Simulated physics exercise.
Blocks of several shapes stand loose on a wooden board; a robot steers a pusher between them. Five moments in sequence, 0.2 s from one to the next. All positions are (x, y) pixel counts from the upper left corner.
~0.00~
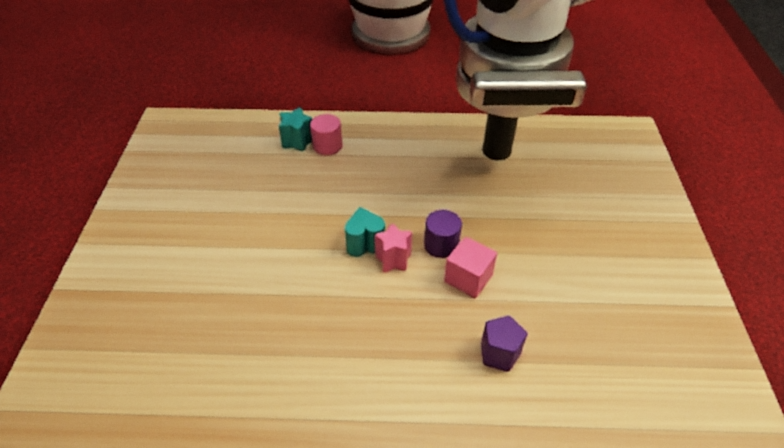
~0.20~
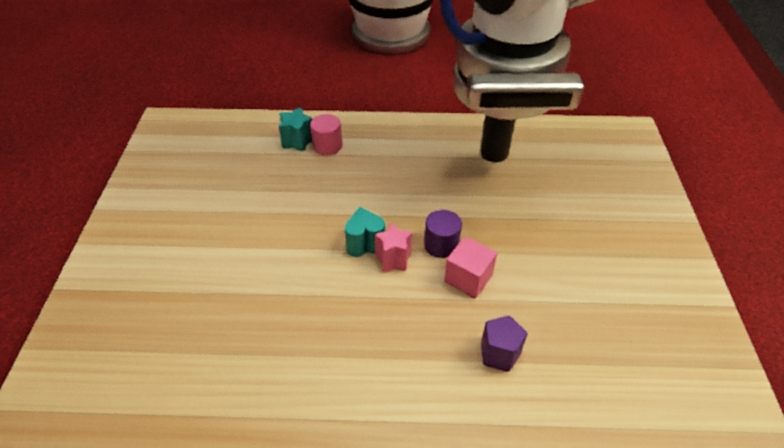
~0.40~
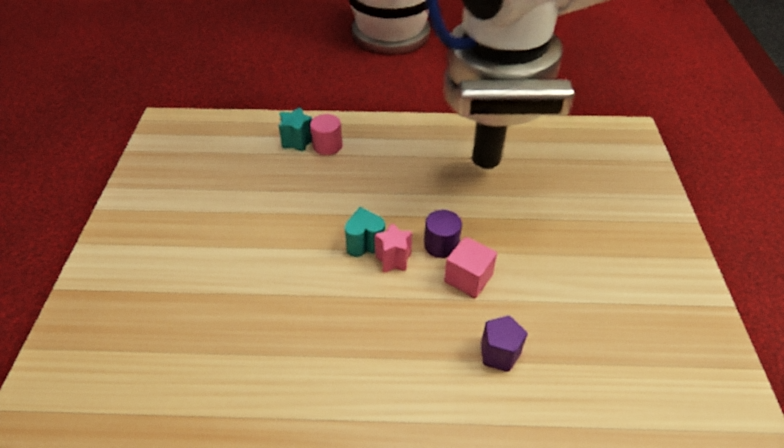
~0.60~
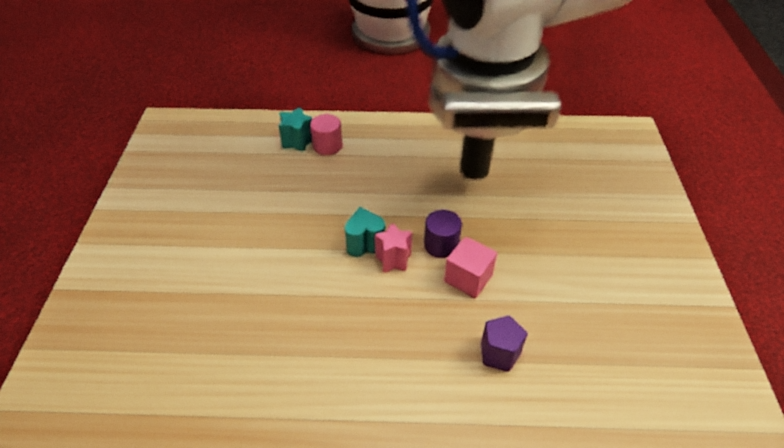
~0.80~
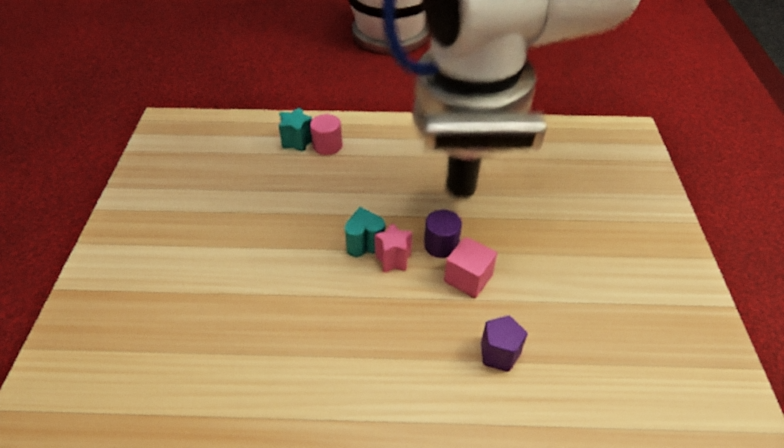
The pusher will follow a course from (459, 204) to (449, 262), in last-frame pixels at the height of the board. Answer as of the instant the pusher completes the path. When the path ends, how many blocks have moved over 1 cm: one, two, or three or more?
Shifted over 1 cm: Two.
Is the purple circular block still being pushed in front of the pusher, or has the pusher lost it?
It will keep going ahead of the pusher.
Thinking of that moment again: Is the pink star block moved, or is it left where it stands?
That block stays.
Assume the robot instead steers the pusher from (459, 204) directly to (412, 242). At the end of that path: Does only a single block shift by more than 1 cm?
My answer is yes.
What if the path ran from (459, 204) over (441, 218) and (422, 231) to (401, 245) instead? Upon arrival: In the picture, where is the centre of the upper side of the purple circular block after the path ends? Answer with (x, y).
Its top face will be centred at roughly (433, 238).
On the path given first. Halfway along, pusher at (456, 216); purple circular block at (440, 231).
At the end, pusher at (451, 246); pink star block still; purple circular block at (424, 256); pink square at (476, 269).
